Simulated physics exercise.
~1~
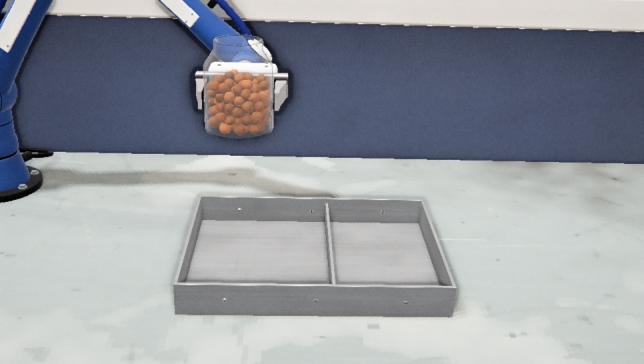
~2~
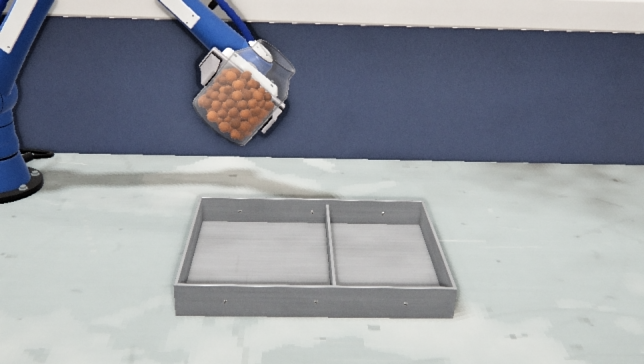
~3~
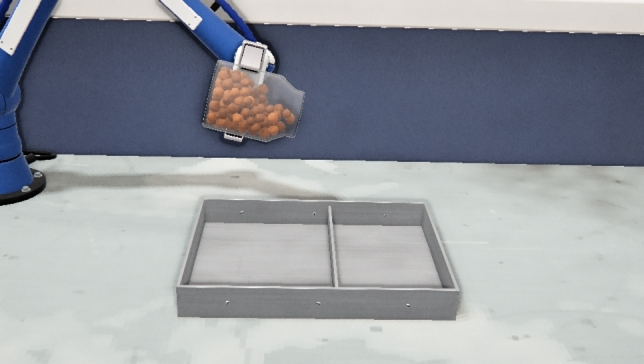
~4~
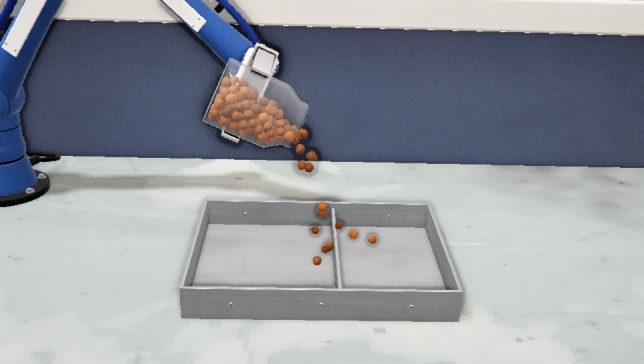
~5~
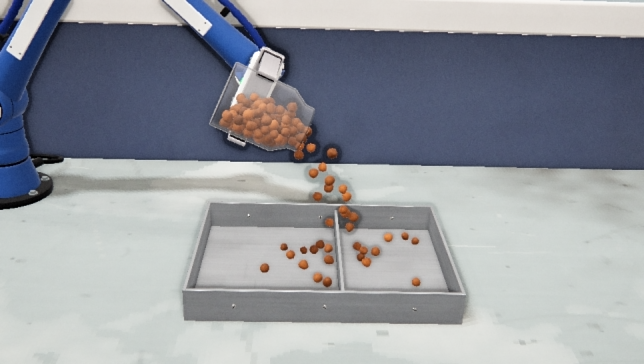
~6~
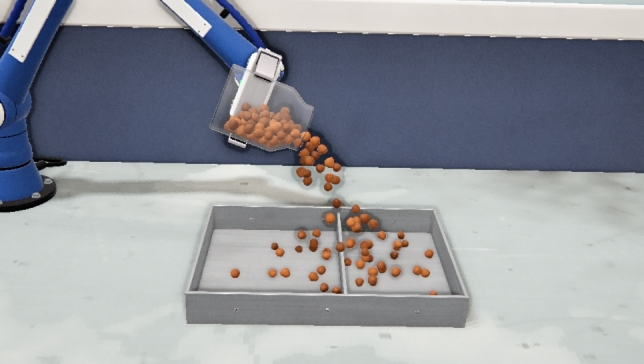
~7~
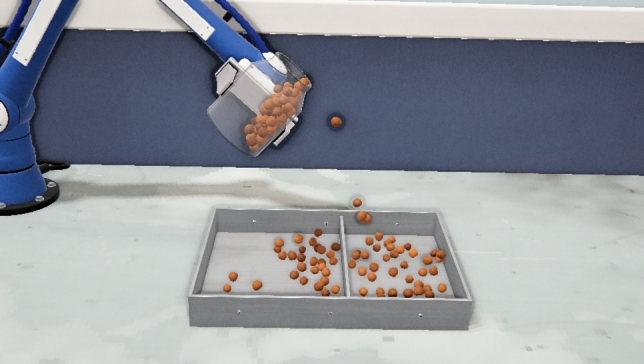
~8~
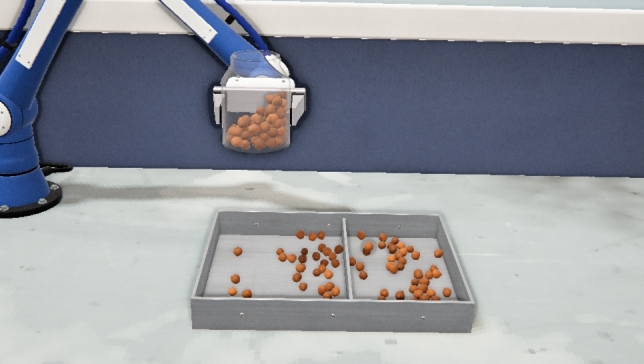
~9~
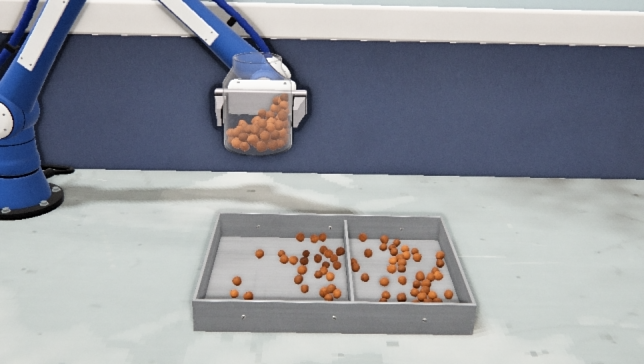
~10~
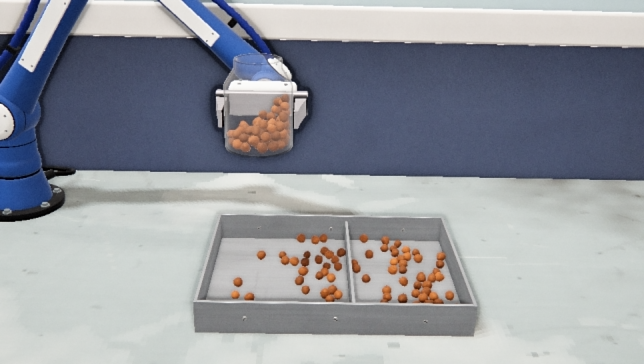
Blue robot arm tipping a clear jar of hazelnuts, spilling many into both sections of a grey tray, then righting it part-full.
